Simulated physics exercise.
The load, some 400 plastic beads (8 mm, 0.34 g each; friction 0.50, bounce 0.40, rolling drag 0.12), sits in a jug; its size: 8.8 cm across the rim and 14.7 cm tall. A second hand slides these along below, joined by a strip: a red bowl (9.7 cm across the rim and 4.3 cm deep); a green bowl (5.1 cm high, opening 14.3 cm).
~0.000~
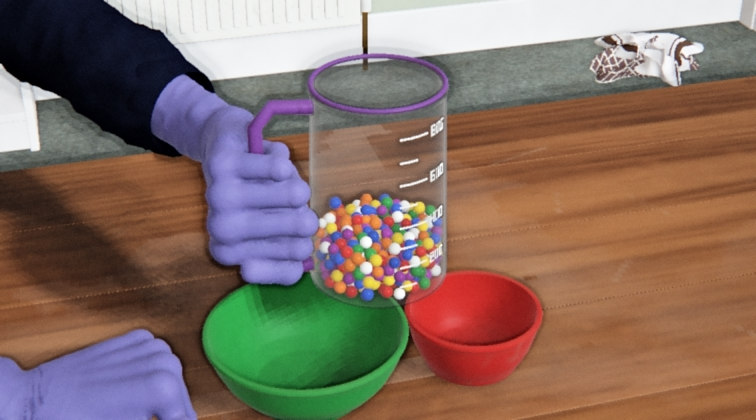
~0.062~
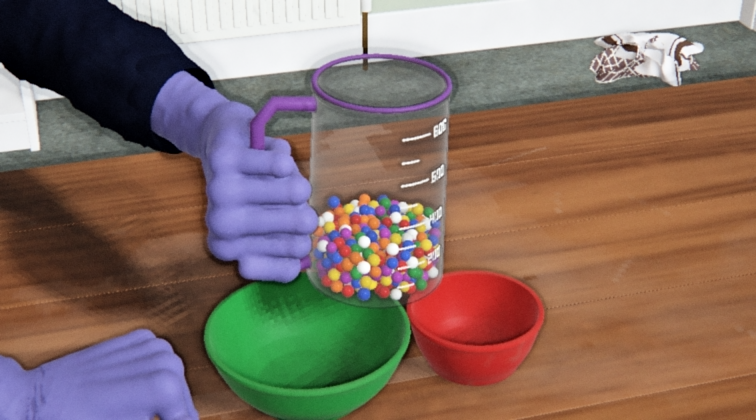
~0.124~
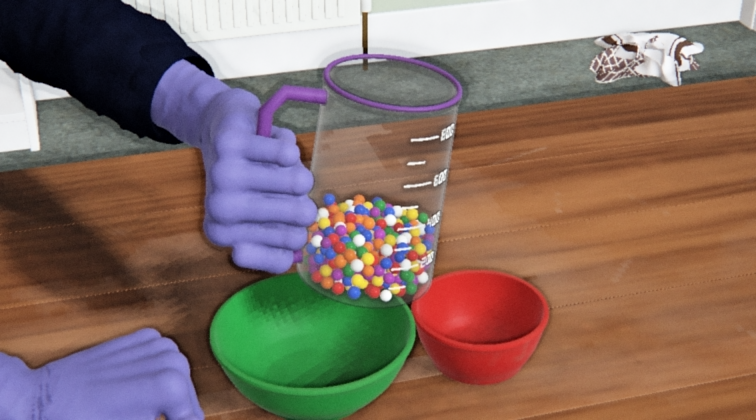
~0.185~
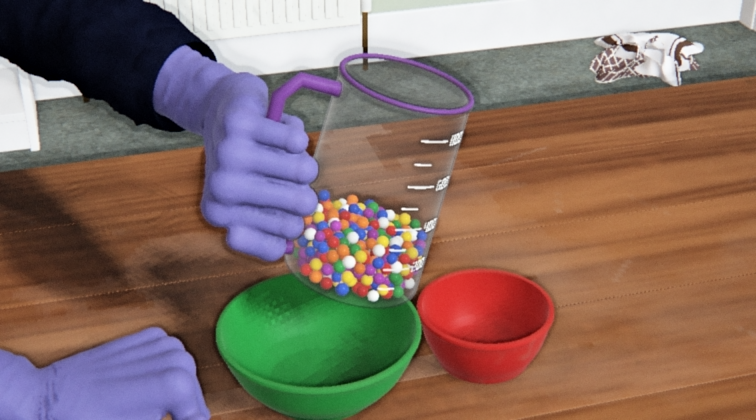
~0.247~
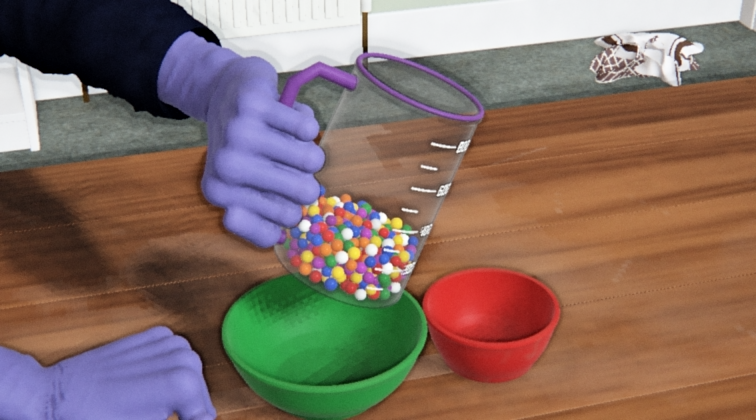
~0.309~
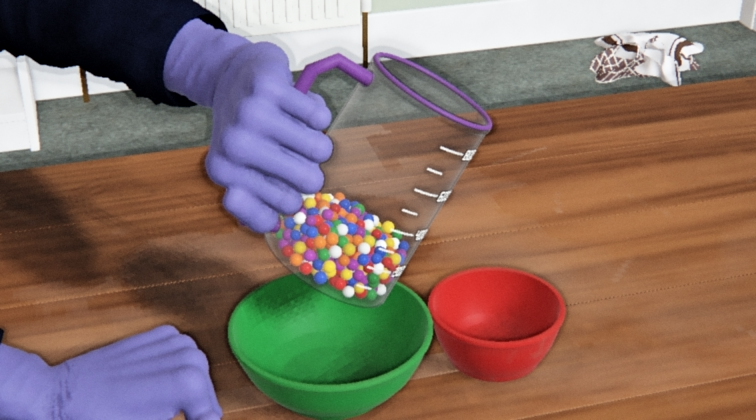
We see a purple-gloved hand holding a clear jug of colourful beads above a green bowl and a red bowl on a wooden surface, tilting it steadily to the right while the bowls slide slightly rightward together.
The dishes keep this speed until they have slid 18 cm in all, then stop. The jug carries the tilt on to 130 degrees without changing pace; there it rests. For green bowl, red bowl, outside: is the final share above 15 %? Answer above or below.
Green bowl above, red bowl below, outside below.
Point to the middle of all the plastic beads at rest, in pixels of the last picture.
Near (550, 321).
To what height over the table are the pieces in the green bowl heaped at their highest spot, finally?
Some 4.5 cm.
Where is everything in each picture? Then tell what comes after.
In the first picture, jug at (378, 144); tilt 0 degrees; dishes slid 0.0 cm; lip at (441, 75); top of the load at (364, 205); red bowl at (473, 308); green bowl at (306, 328).
In the second picture, jug at (379, 143); tilt 2 degrees; dishes slid 0.1 cm; lip at (445, 77); top of the load at (362, 205).
In the third picture, jug at (384, 140); tilt 8 degrees; dishes slid 0.5 cm; low side right; lip at (455, 83); top of the load at (357, 205).
In the fourth picture, jug at (391, 137); tilt 16 degrees; dishes slid 1.0 cm; low side right; lip at (467, 92); top of the load at (351, 205).
In the fifth picture, jug at (399, 134); tilt 24 degrees; dishes slid 1.4 cm; low side right; lip at (476, 103); top of the load at (312, 203).
In the sixth picture, jug at (408, 132); tilt 32 degrees; dishes slid 1.8 cm; low side right; lip at (484, 115); top of the load at (302, 196); red bowl at (497, 304); green bowl at (331, 323). It turns about 125 degrees a second.
Then, at 1.11 s, tilt 129 degrees; jug 80 %, green bowl 15 %; middle of all pieces on or above the table near (381, 231).
After 1.79 s, tilt 130 degrees; green bowl 100 %; middle of all pieces on or above the table near (478, 334).
After 2.40 s, tilt 130 degrees; green bowl 100 %; middle of all pieces on or above the table near (531, 325).
Then, at 2.99 s, tilt 130 degrees; green bowl 100 %; middle of all pieces on or above the table near (548, 322).
By 3.2 s all is still; outside 0 %, red bowl 0 %, jug 0 %, green bowl 100 %.
